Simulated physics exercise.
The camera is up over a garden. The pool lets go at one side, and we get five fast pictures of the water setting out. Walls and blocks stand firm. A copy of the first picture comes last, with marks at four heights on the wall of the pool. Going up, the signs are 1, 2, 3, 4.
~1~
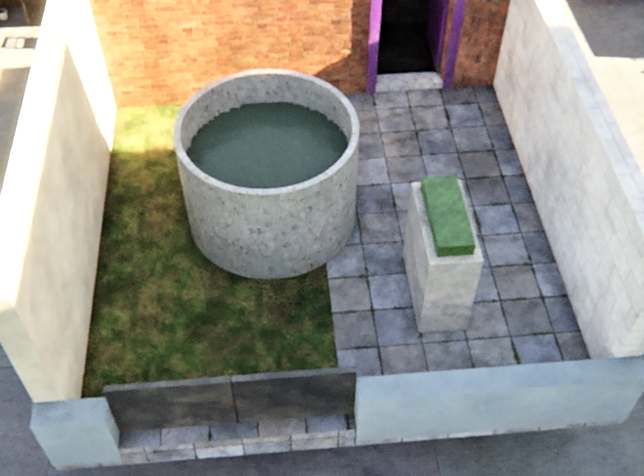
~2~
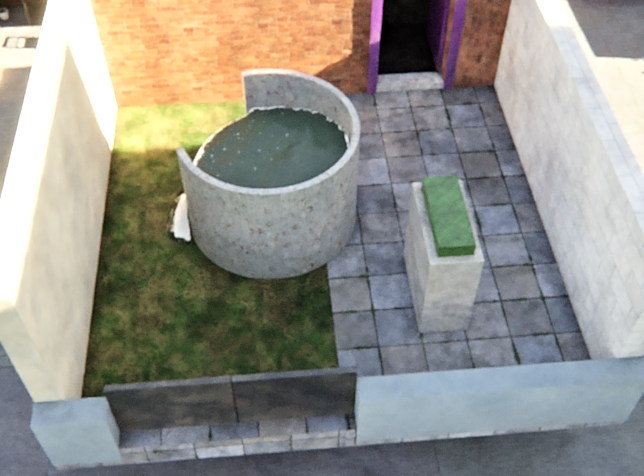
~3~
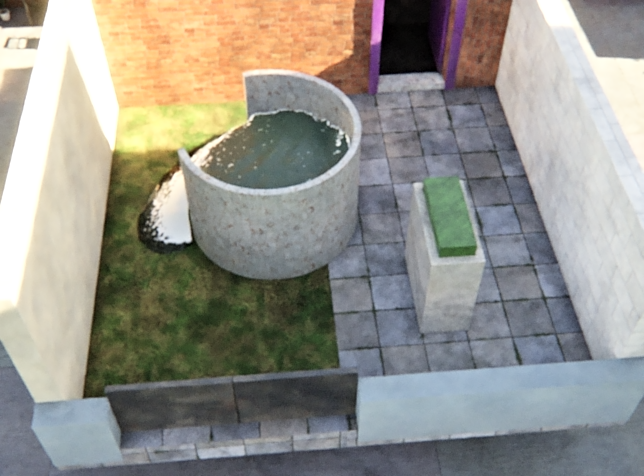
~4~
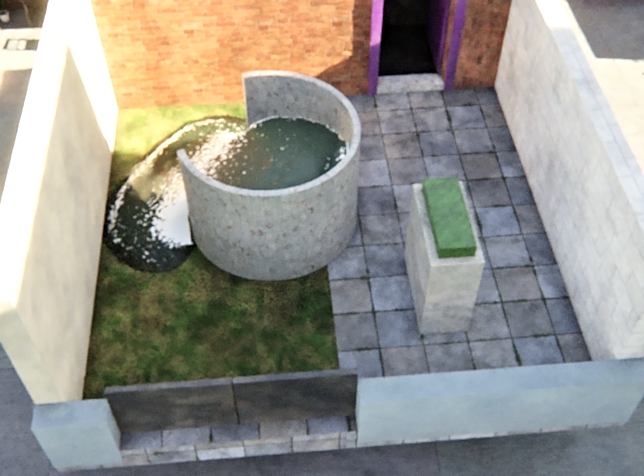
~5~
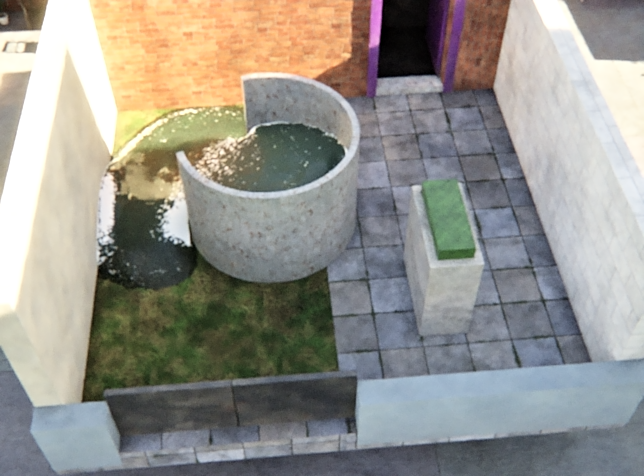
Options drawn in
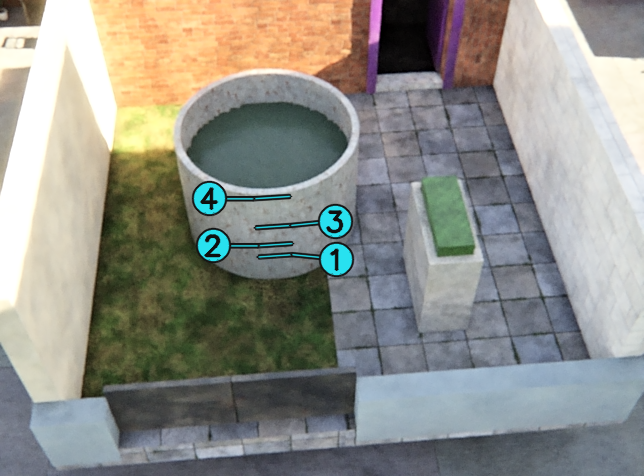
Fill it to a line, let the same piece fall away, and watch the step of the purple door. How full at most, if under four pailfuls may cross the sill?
Take 3.
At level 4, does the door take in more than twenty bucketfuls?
No, it does not.
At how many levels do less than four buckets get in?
Three of the four.
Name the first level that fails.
Level 4.
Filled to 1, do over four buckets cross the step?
No, that is safe.
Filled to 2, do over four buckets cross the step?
No.
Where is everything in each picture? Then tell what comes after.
Water in the pool at rest, its middle at (268, 155); foot of the purple doorway at (409, 90); shut gate at (232, 384).
Water covers 2 % of the ground and shows as far out as (188, 239).
Water covers 6 % of the ground and shows as far out as (162, 246).
Water covers 12 % of the ground and shows as far out as (133, 257).
Water covers 18 % of the ground and shows as far out as (120, 272).
On the marked copy, 1 at (275, 255); 2 at (274, 244); 3 at (273, 226); 4 at (271, 197); from the bottom up 1, 2, 3, 4.
With 1, nothing gets over.
With 2, nothing gets over.
With 3, a bucket or two gets in.
With 4, about 10 bucketfuls get in.
